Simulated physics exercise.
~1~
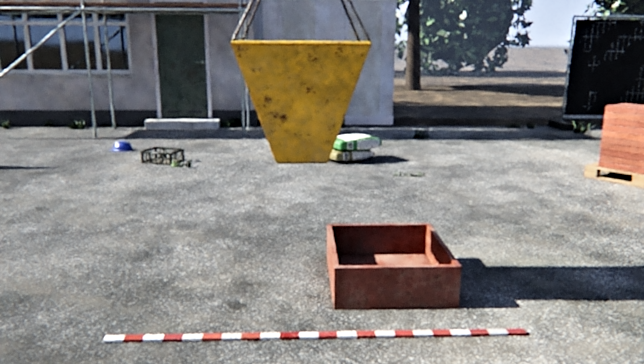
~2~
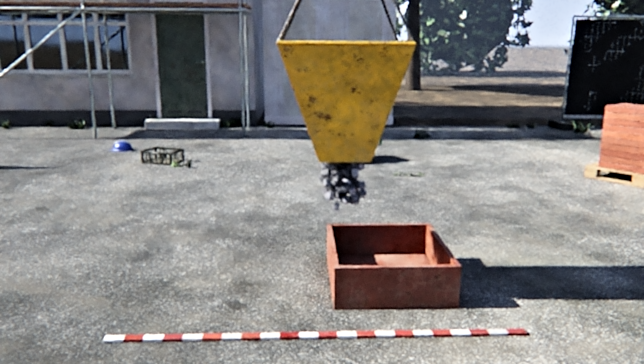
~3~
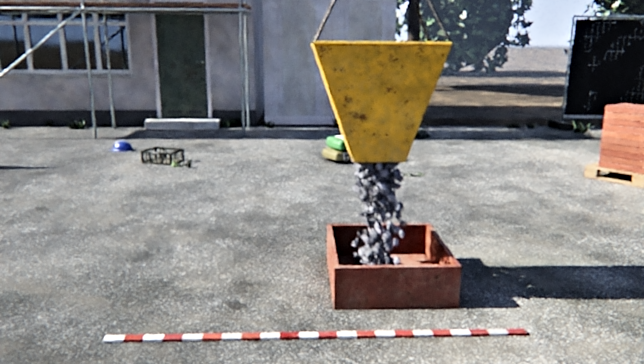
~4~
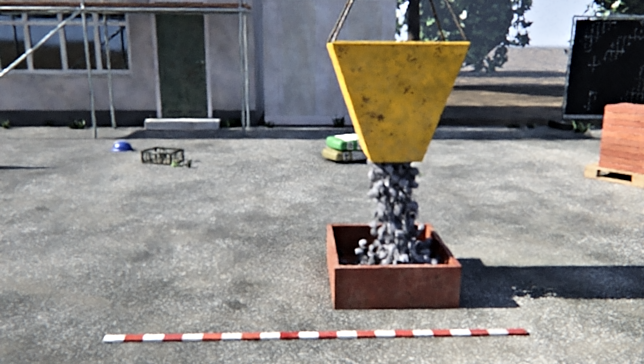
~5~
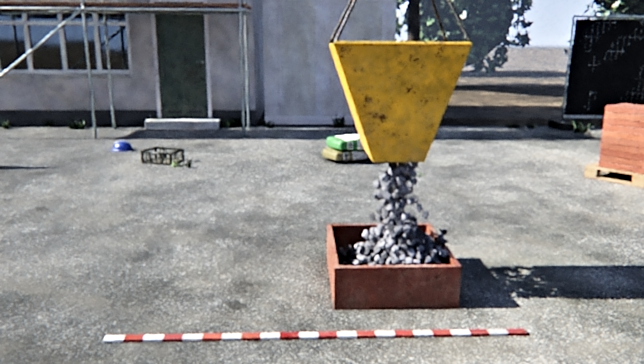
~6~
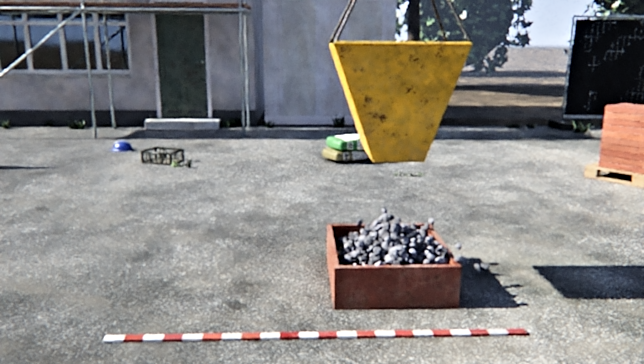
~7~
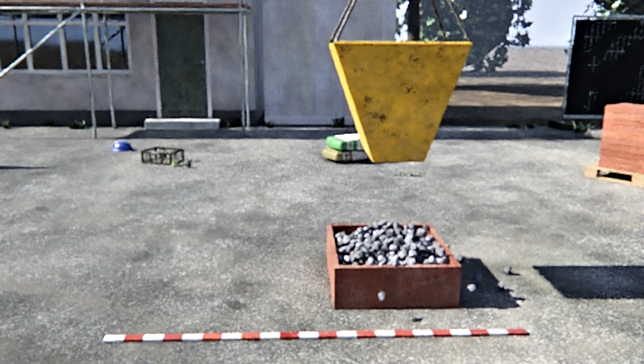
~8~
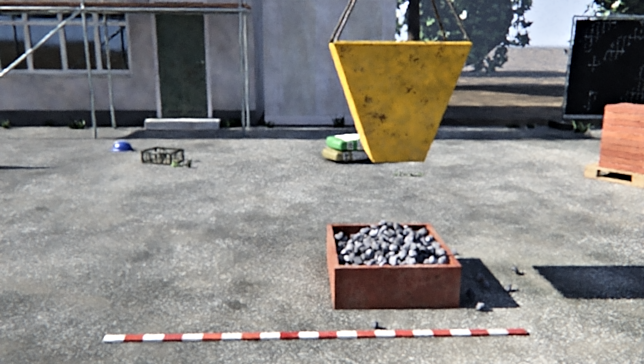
A yellow crane skip moved right across a paved yard and poured grey stones from its bottom into a low reddish bin, stopping above it as they fell. The stones heaped up and filled the bin, with a few ending up on the ground outside.
